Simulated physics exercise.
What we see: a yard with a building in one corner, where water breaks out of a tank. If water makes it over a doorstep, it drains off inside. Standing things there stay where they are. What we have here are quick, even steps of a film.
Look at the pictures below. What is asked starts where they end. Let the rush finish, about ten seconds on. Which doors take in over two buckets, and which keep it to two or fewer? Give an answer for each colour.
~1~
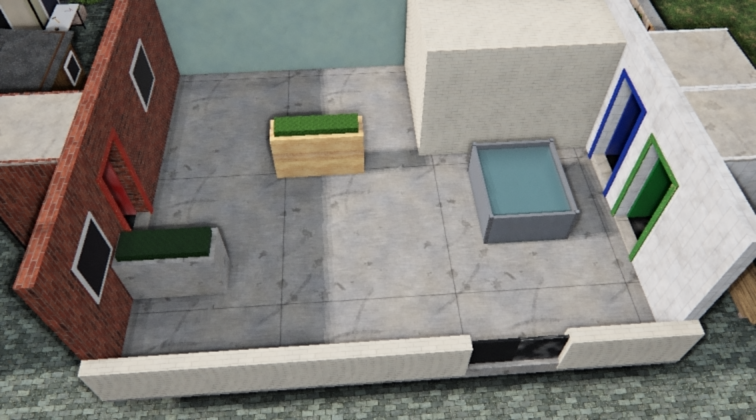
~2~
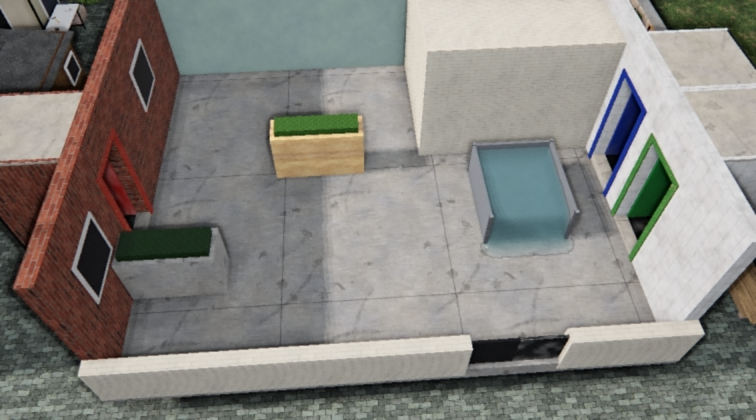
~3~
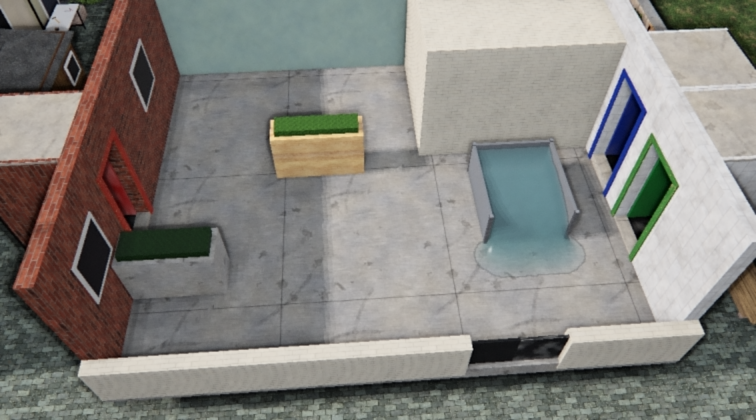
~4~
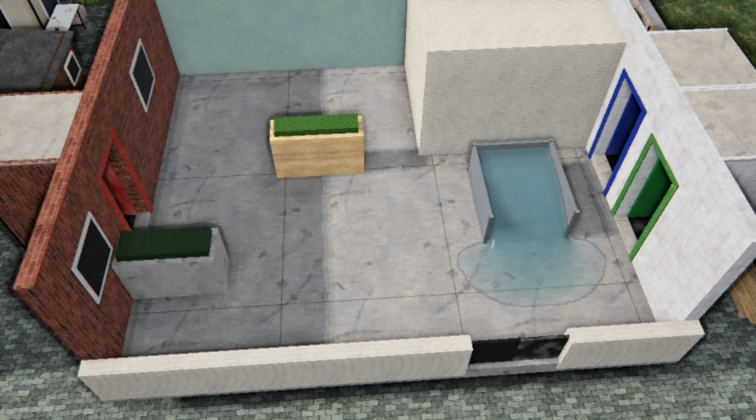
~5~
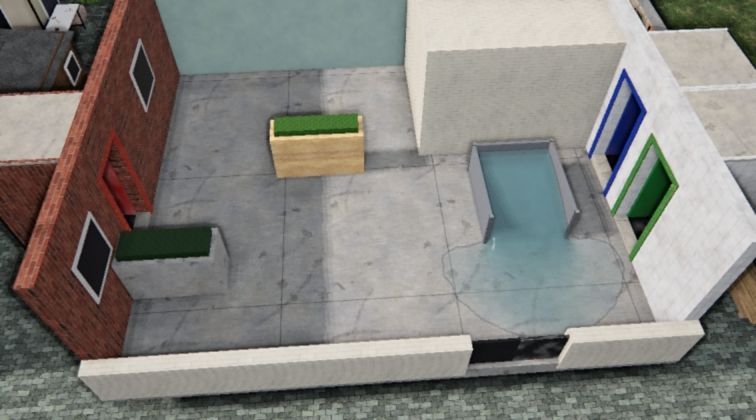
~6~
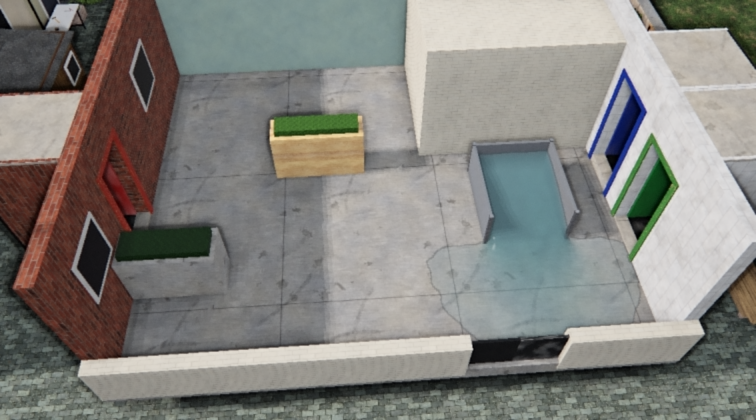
The blue door keeps it to two or fewer; the red door keeps it to two or fewer; the green door takes in over two.
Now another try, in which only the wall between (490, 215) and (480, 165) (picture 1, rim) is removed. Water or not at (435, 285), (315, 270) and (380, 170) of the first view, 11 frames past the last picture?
First soaked, second soaked, third soaked.
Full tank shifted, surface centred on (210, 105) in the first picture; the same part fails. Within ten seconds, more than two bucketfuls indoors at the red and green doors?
Note: Red door surpasses it; green door surpasses it.
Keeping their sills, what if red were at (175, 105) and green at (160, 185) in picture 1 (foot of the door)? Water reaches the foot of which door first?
The blue-painted one.
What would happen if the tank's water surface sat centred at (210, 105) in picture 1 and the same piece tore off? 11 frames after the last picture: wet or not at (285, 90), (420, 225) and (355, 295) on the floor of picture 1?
Result: Spared; spared; inundated.
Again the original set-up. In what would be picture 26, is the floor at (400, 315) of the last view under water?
By then I'd expect it to be inundated.
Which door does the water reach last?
My pick is the red door.
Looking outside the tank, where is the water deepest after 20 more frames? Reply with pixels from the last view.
About at (645, 343).
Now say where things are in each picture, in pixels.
The first picture shows still water in the water tank at (522, 180).
In the second picture, the front is at (570, 240), out from the gap at (528, 232).
In the third picture, the front is at (579, 259), out from the gap at (527, 233).
In the fourth picture, water pours out at (527, 234) and has run to (592, 284).
In the fifth picture, the front is at a hidden place, out from the gap at (527, 234).
In the sixth picture, water pours out at (527, 234) and has run to a hidden place.
A moment on, water covers 15 % of the floor; the blue door not reached, the red door not reached, the green door wet at the sill, nothing in.
Next, water covers 20 % of the floor; the blue door not reached, the red door not reached, the green door wet at the sill, nothing in.
Then, water covers 40 % of the floor; the blue door wet at the sill, nothing in, the red door not reached, the green door under two buckets in.
Later, water covers 60 % of the floor; the blue door wet at the sill, nothing in, the red door not reached, the green door over two buckets in.
In the end, water covers 75 % of the floor; the blue door wet at the sill, nothing in, the red door wet at the sill, nothing in, the green door over two buckets in.
